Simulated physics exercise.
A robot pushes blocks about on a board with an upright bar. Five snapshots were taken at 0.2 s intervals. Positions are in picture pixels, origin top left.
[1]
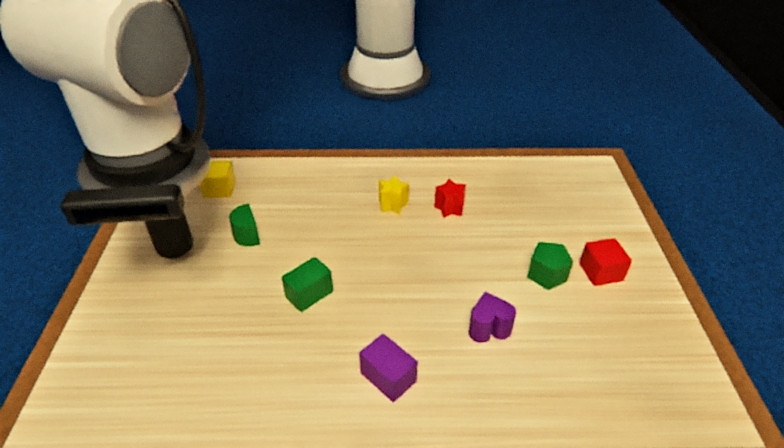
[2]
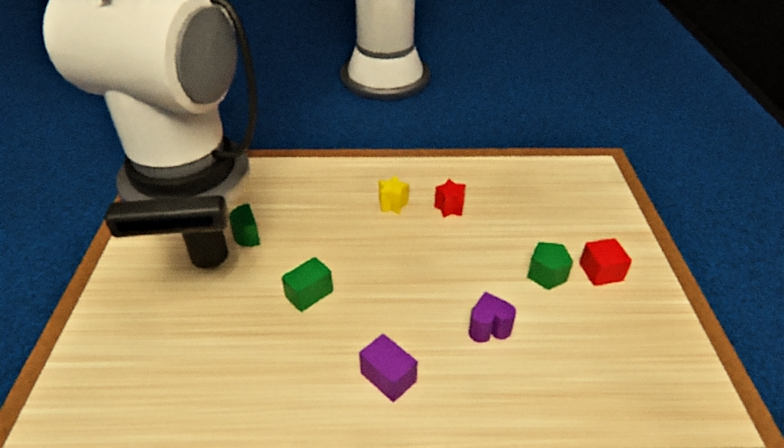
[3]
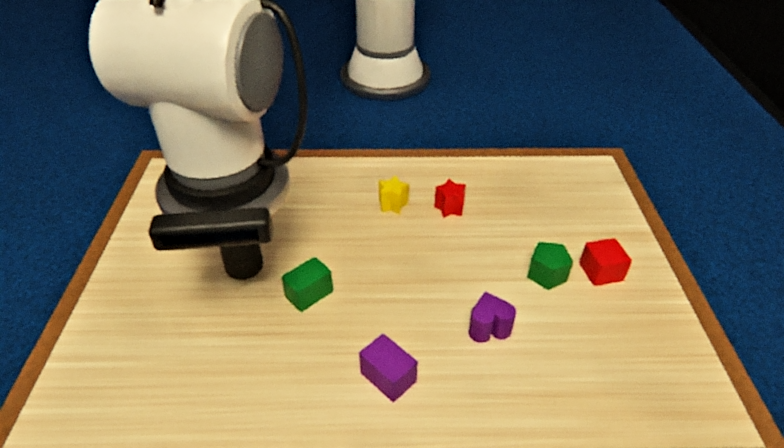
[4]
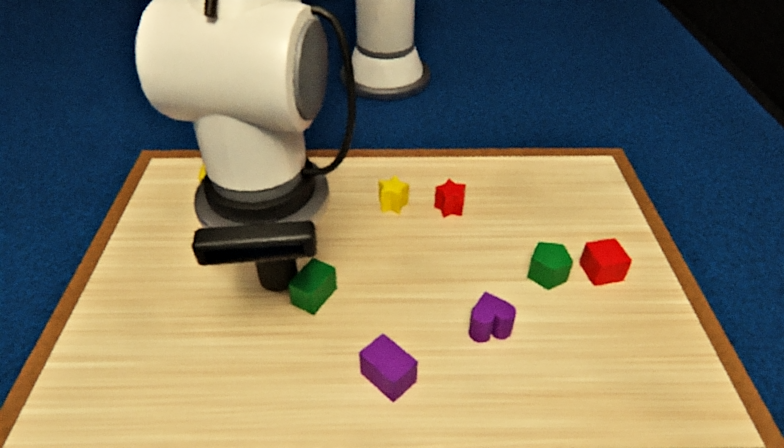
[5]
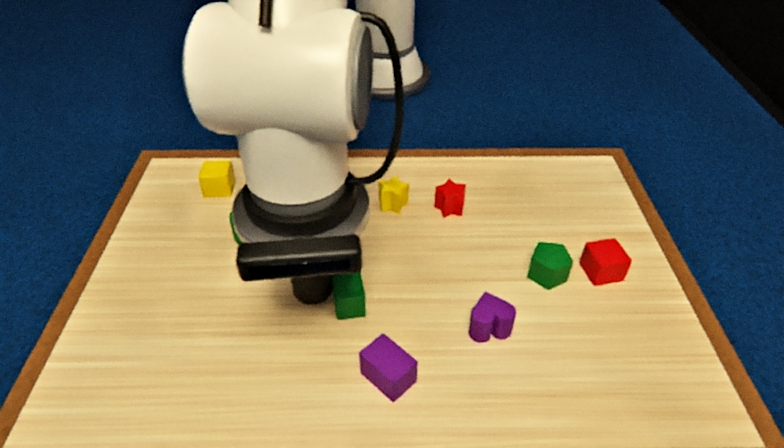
At first, a robot arm holds a dark upright bar at the left of a wooden board scattered with coloured blocks. The arm sweeps the bar rightward and slightly toward the viewer, touching nothing, then meets the green oblong block and pushes it a short way right, turning it, while the purple blocks stay still.
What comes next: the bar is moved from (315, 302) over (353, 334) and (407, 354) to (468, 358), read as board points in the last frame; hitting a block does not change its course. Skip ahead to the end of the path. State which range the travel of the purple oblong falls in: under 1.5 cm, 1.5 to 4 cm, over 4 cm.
Distance: 1.5 to 4 cm.
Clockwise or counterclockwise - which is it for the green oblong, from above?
Counterclockwise from above.
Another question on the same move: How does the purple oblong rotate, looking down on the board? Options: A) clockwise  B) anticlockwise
Choice A: Clockwise.
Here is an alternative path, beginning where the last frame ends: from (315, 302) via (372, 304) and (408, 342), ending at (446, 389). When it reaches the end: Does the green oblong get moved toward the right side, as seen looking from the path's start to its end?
I expect not.
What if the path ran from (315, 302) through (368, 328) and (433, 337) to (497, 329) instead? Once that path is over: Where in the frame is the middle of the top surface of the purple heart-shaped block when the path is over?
My prediction: (536, 295).
The first path, step by step. One third of the way, bar at (353, 323); green oblong at (365, 283), turned 35° anticlockwise.
Two thirds of the way, bar at (408, 343); green oblong at (365, 284), turned 35° anticlockwise; purple oblong at (405, 374), turned 50° clockwise.
At the end, bar at (470, 347); green oblong at (365, 284), turned 35° anticlockwise; purple oblong at (406, 375), turned 55° clockwise; purple heart-shaped block unmoved.
